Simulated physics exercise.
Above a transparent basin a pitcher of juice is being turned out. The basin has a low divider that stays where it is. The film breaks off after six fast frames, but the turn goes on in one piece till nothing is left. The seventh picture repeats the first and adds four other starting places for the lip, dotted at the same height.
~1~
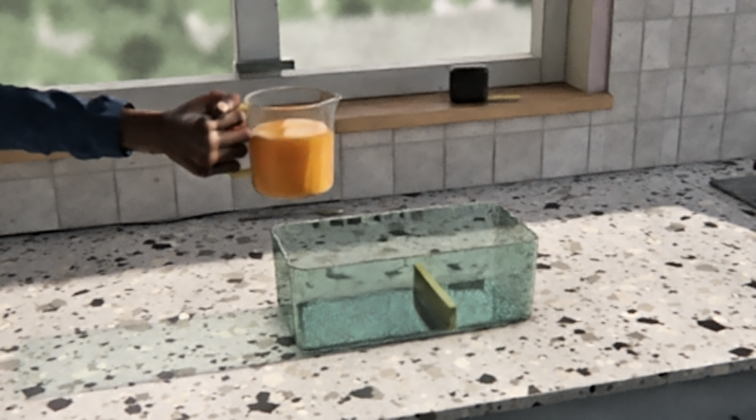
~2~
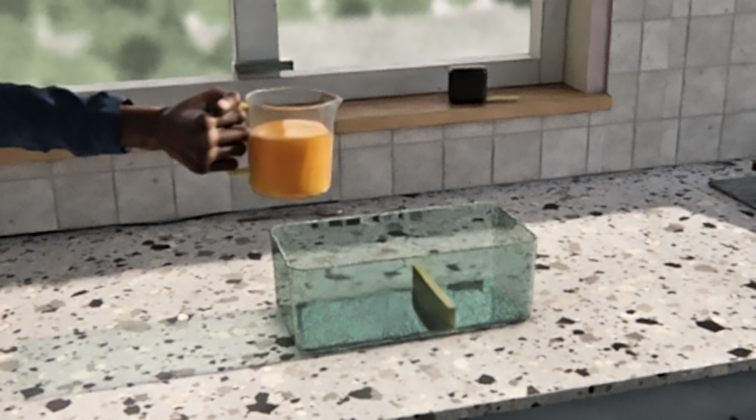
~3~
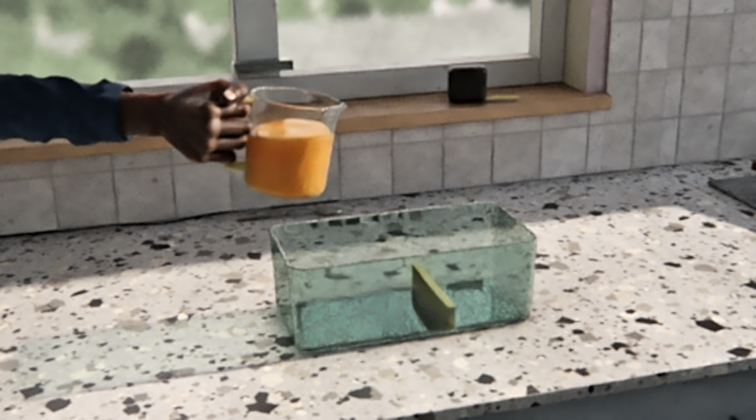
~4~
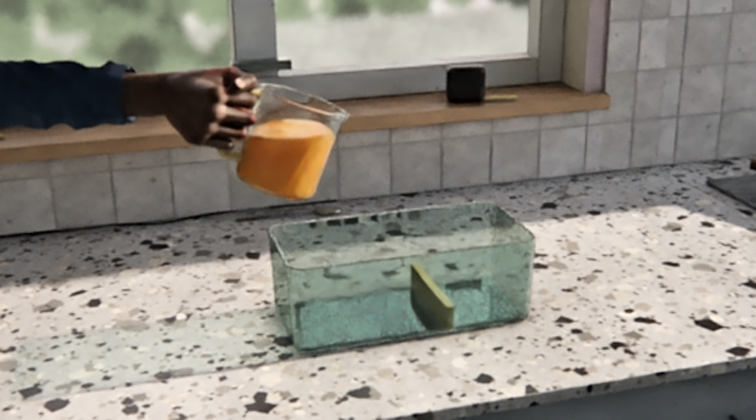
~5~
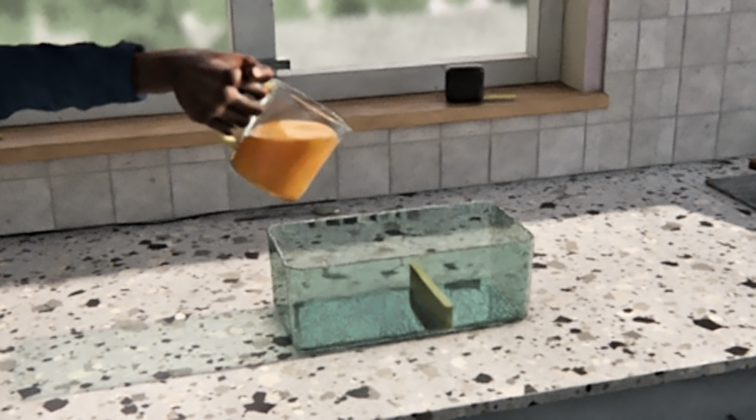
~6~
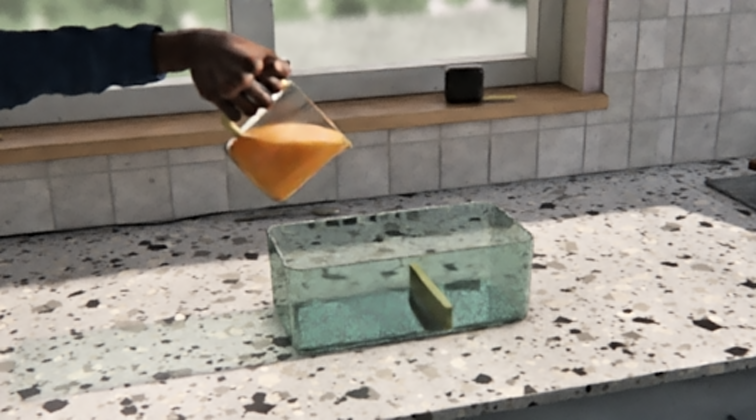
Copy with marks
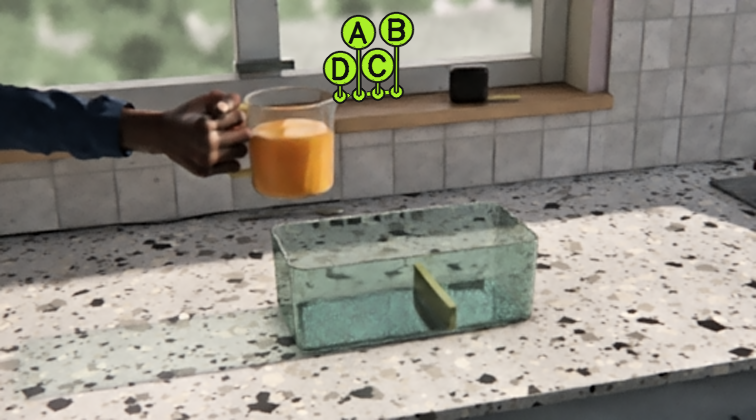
At first, a hand holds a clear pitcher of orange juice upright above a transparent basin with a low green wall inside, on a speckled counter. The hand then gradually tilts the pitcher to the right, steeper and steeper, until the juice slants up to its lip, with none leaving it.
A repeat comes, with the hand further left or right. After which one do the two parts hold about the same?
Spot C.
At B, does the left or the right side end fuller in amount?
The right side.
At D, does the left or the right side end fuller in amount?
More ends on the left.
On the marked copy, A at (359, 94); B at (396, 91); C at (377, 93); D at (340, 96).
If A is chosen, about 89 % ends left of the wall and 8 % right of it; 4 % is lost outside.
If B is chosen, about 13 % ends left of the wall and 85 % right of it.
If C is chosen, about 45 % ends left of the wall and 54 % right of it.
If D is chosen, about 88 % ends left of the wall and 8 % right of it; 5 % is lost outside.
